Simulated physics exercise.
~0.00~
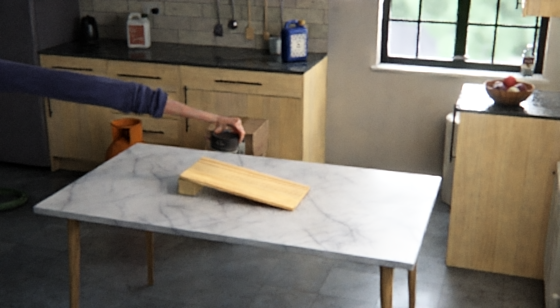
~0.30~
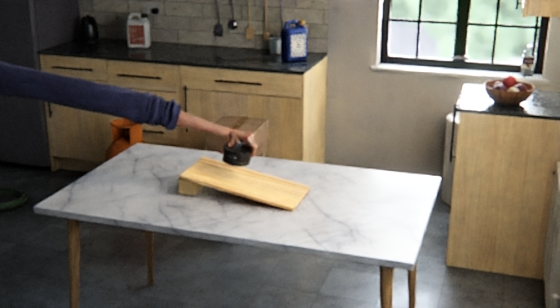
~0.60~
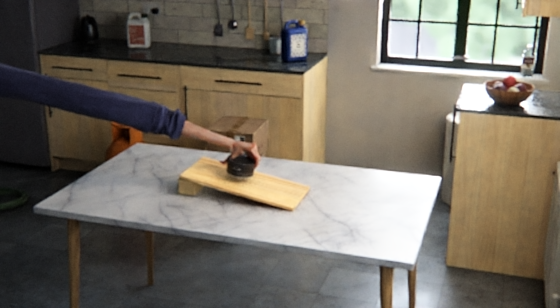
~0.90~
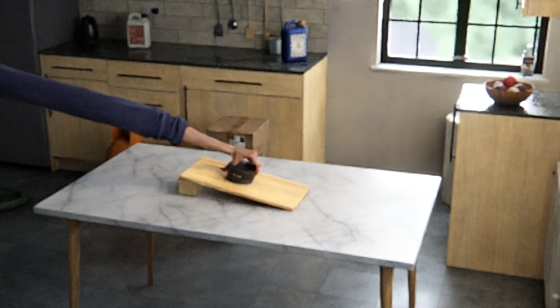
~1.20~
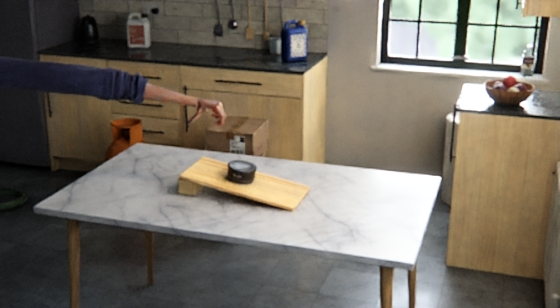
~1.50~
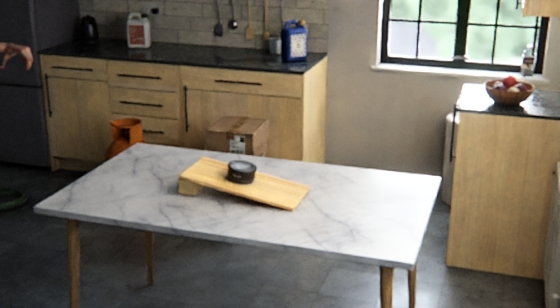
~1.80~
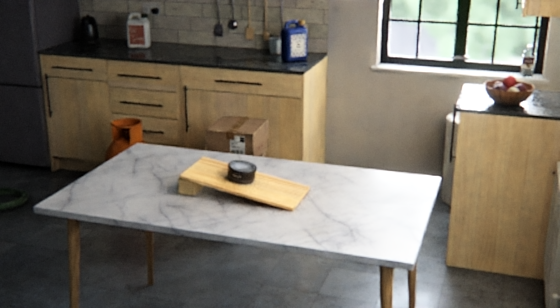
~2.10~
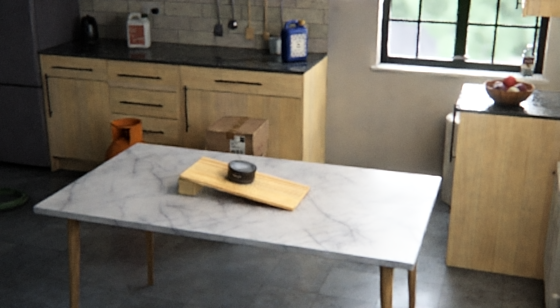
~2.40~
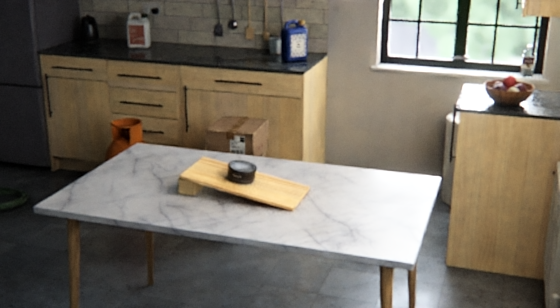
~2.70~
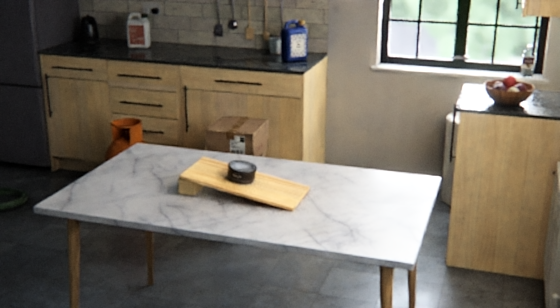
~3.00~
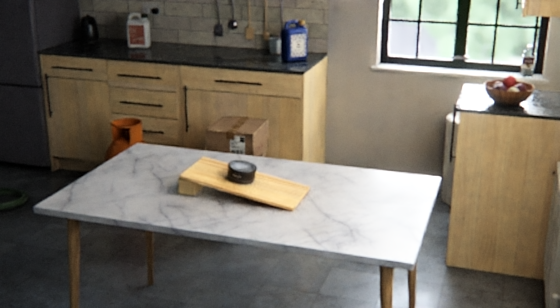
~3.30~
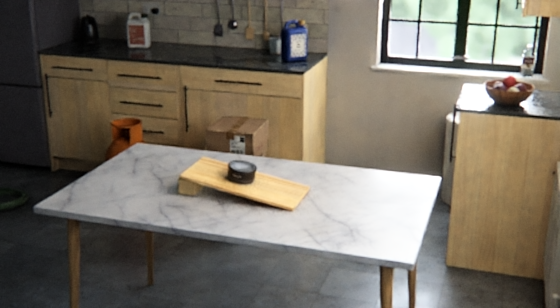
A hand sets a black tub on a sloping wooden board, withdraws, and it stays put.
